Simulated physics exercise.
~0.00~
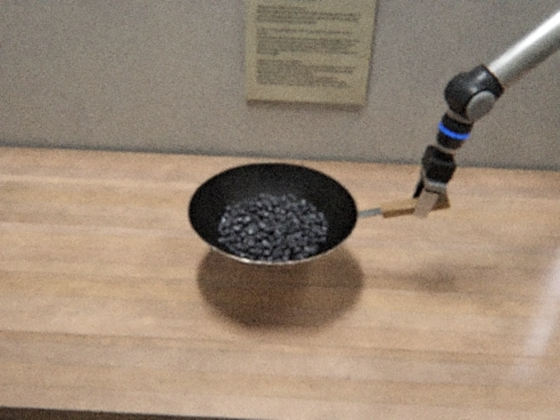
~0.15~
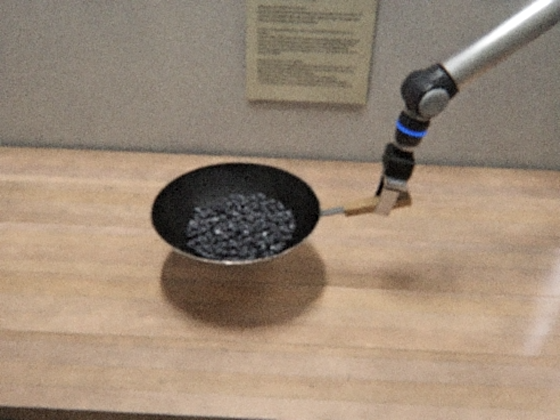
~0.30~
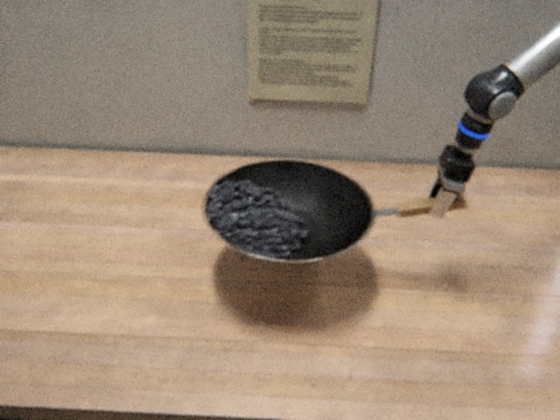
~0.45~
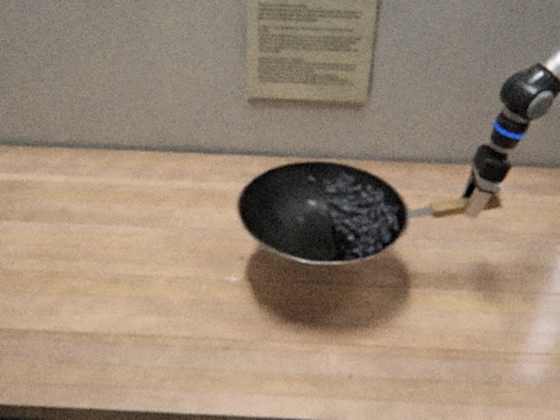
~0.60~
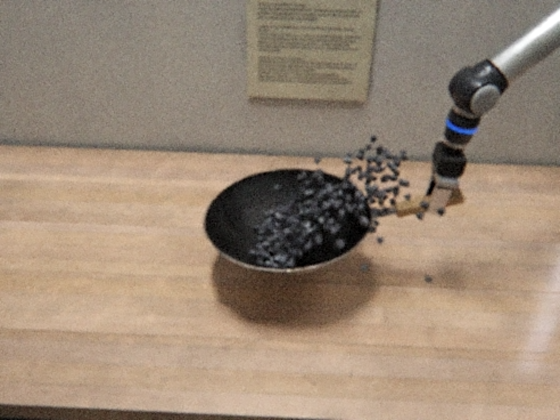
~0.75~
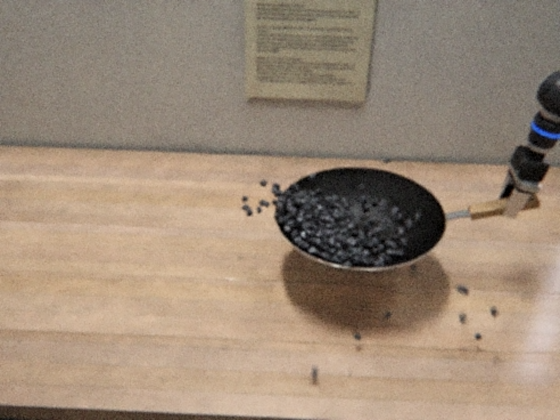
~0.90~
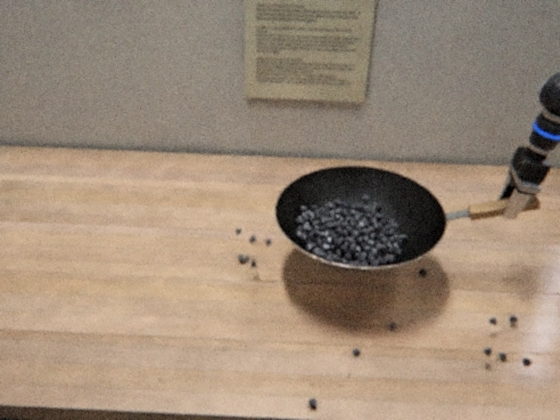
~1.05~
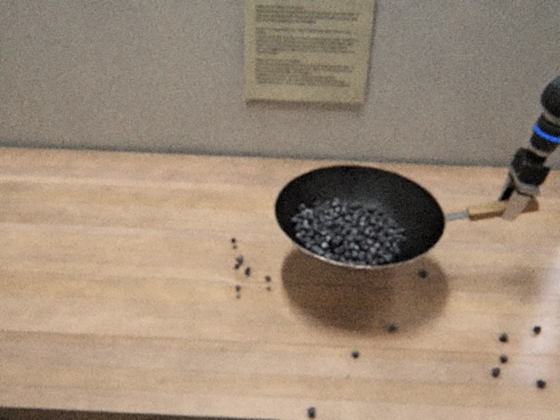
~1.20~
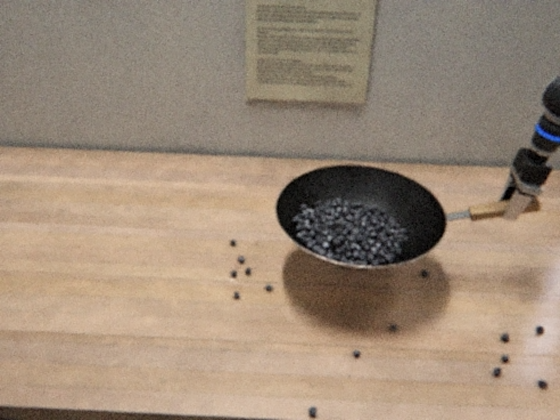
The footage shows a robot arm holding a wok of small dark pebbles above a wooden surface, moving it left, then right and back again until the pebbles slosh and some fly out. It finally stops further right, with most pebbles still inside and a few scattered on the table.
